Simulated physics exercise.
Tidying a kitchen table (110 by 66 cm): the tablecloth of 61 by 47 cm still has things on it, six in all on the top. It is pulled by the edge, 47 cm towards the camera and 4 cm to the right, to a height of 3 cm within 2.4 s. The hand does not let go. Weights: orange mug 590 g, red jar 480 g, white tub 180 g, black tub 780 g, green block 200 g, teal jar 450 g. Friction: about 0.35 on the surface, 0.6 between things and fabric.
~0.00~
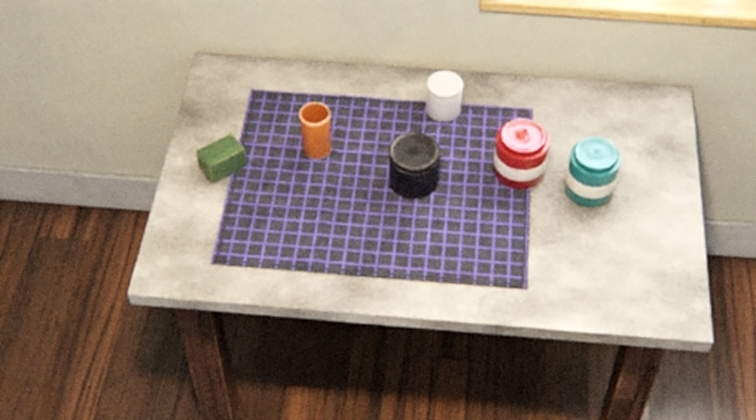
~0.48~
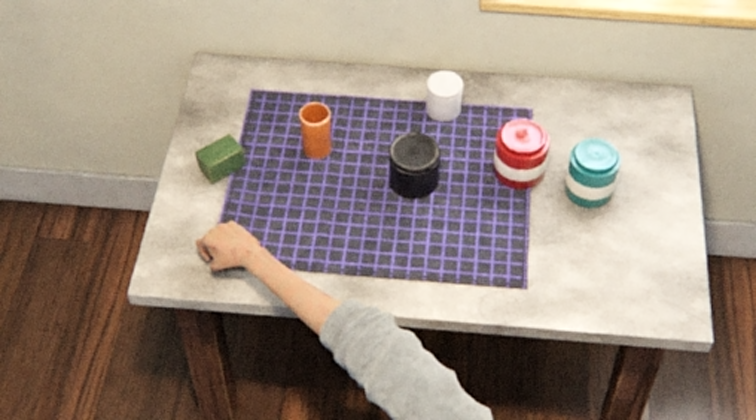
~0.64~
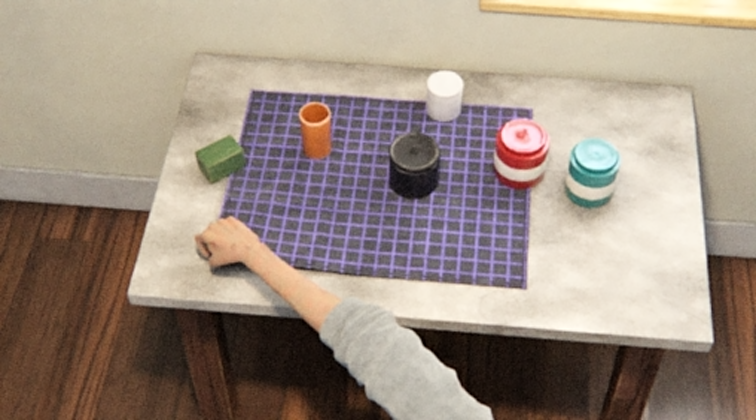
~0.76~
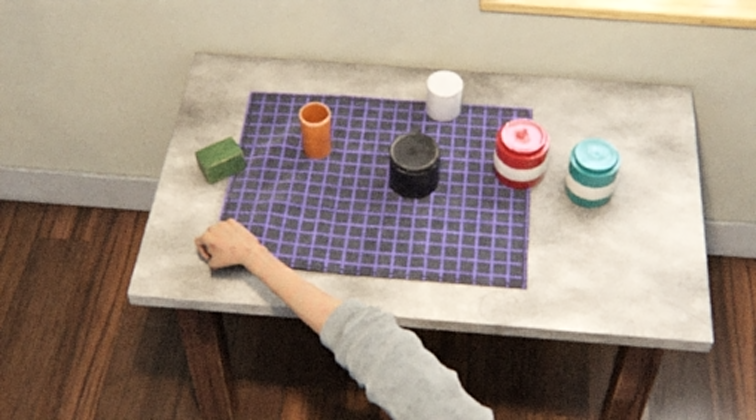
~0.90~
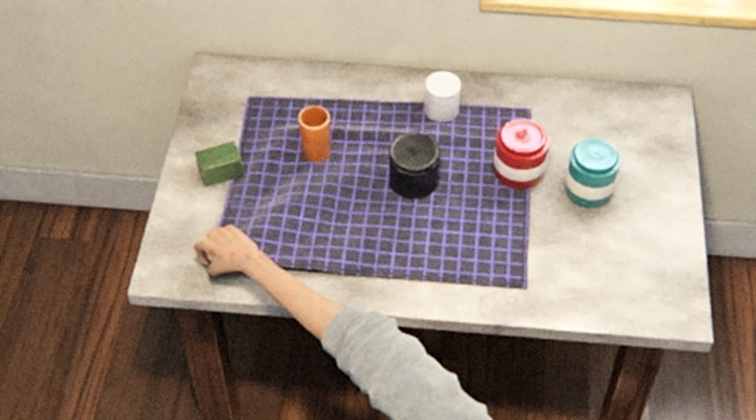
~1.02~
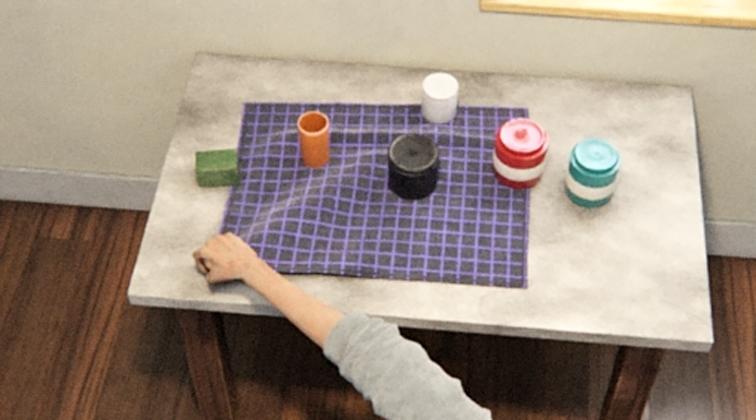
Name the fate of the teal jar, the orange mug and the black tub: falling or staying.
The teal jar remains up there, the orange mug goes over the edge, the black tub falls off.
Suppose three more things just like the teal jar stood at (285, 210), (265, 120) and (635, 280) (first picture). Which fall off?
In turn: Falls off, goes over, stays up.
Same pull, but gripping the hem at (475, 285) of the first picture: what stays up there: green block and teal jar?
In that case: Green block remains, teal jar remains.
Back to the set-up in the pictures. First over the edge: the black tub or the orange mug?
The orange one.
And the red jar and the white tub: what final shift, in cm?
Red jar over the edge, white tub over the edge.
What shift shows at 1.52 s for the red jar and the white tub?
About: Red jar 6 cm, white tub 10 cm.
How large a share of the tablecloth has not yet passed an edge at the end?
About 0 per cent.
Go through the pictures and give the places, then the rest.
The first picture shows teal jar (597, 152); orange mug (315, 113); black tub (414, 150); tablecloth corners (211, 264) (251, 90) (532, 109) (527, 289).
The second picture shows tablecloth corners (251, 90) (532, 109); grip (210, 259).
The third picture shows tablecloth corners (251, 90) (532, 109); grip (209, 254).
The fourth picture shows tablecloth corners (251, 92) (532, 109); grip (209, 257).
The fifth picture shows green block (218, 155); orange mug (314, 117); tablecloth corners (248, 96) (531, 109); grip (208, 263).
The sixth picture shows teal jar (597, 154); orange mug (313, 123); black tub (413, 152); tablecloth corners (244, 102) (528, 109) (527, 289); grip (207, 271).
At 1.5 s, 95 % of the tablecloth is still over the top; orange mug 15 cm off its start, black tub 8 cm off its start, green block 10 cm off its start.
At 2.0 s, 75 % of the tablecloth is still over the top; orange mug 32 cm off its start, black tub 20 cm off its start, white tub 24 cm off its start.
At 2.5 s, 45 % of the tablecloth is still over the top; orange mug over the edge, black tub 34 cm off its start at (328, 271), white tub 40 cm off its start at (304, 188).
At 3.0 s, 0 % of the tablecloth is still over the top; black tub over the edge, orange mug over the edge, white tub 67 cm off its start.
At 4.6 s, 0 % of the tablecloth is still over the top; black tub over the edge, orange mug over the edge, teal jar 0 cm off its start at (597, 154), white tub over the edge.
